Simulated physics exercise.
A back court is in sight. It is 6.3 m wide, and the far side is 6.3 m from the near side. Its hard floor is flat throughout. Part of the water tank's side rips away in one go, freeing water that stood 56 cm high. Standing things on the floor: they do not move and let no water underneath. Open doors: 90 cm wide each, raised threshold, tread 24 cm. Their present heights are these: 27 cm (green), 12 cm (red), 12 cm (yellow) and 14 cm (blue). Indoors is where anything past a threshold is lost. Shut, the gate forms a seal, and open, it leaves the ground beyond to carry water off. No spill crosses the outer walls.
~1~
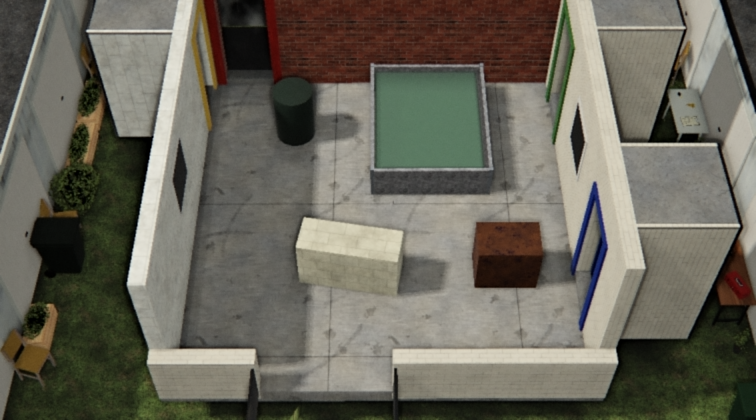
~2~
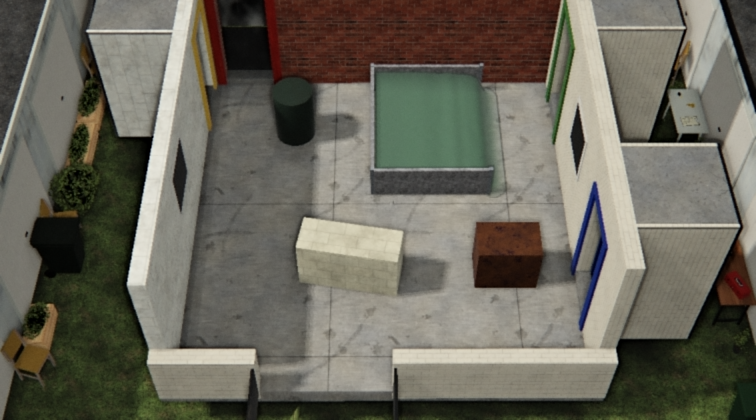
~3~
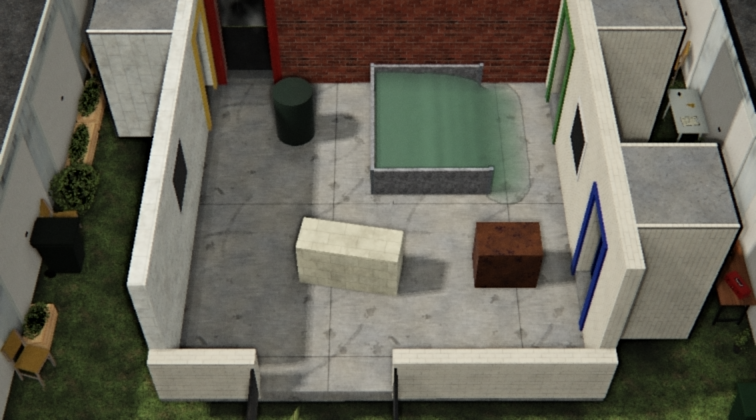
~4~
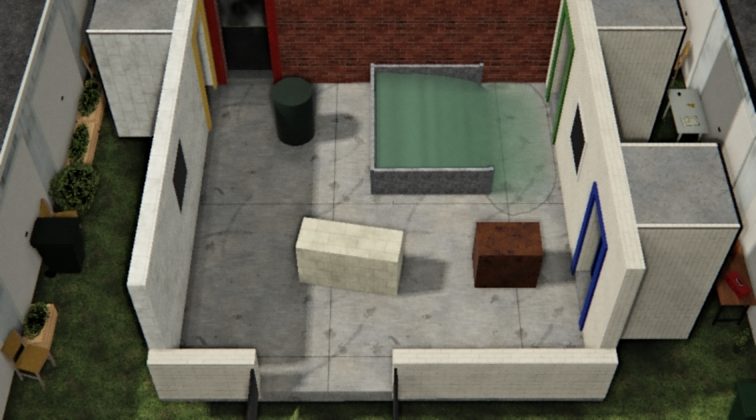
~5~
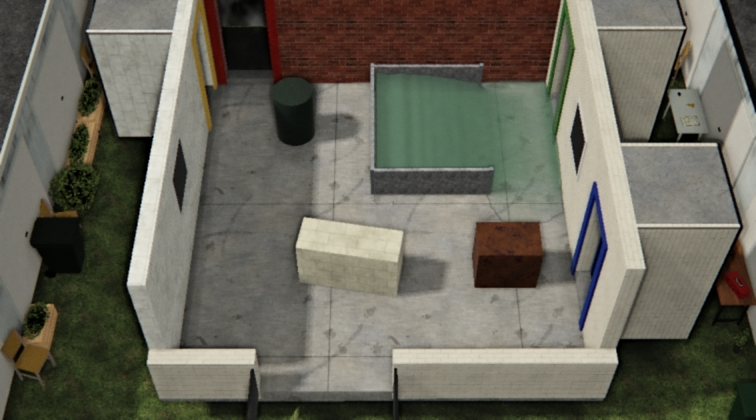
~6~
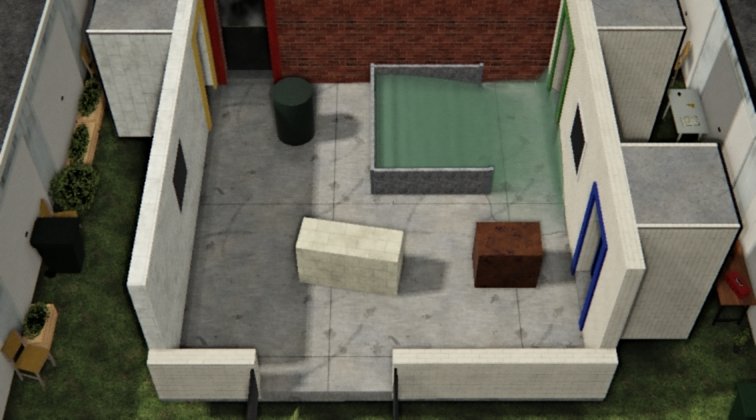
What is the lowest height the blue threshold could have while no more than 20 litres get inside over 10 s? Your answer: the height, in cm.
7 cm.
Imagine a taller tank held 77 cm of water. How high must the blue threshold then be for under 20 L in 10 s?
10.0 cm.
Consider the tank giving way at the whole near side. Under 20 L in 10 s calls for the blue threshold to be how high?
It should stand roughly 13.5 cm high.
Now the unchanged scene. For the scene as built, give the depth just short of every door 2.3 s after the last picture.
Depth (cm): Green 27 / red 1 / yellow 0 / blue 11.
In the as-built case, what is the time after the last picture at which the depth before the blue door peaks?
Near 2.8 s.
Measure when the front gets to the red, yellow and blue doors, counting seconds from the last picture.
Times: Red 2.4 seconds, yellow 2.8 seconds, blue 0.7 seconds.
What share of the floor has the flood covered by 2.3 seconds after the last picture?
I'd say near 30 percent is wet.
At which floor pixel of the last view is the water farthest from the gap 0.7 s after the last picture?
Roughly at (566, 287) in the last view.
Then, 0.7 s after the last picture water covers 15 % of the floor, deepest (46 cm) near (538, 89); it has not reached the blue door.
Then, 2.3 s after the last picture water covers 30 % of the floor, deepest (34 cm) near (579, 376); 11 cm at the blue door, 0 litres in over its 14 cm threshold.
Then, 9.3 s after the last picture water covers 95 % of the floor, deepest (14 cm) near (579, 376); 8 cm at the blue door, 0 litres in over its 14 cm threshold.
At the blue door as built, the water peaked near 14 cm, 2.7 s after the last picture.
With a threshold of 6 cm, 32 litres would have come in within the 10 s; with 8.5 cm, 10 litres. So under 20 litres takes about 7 cm.
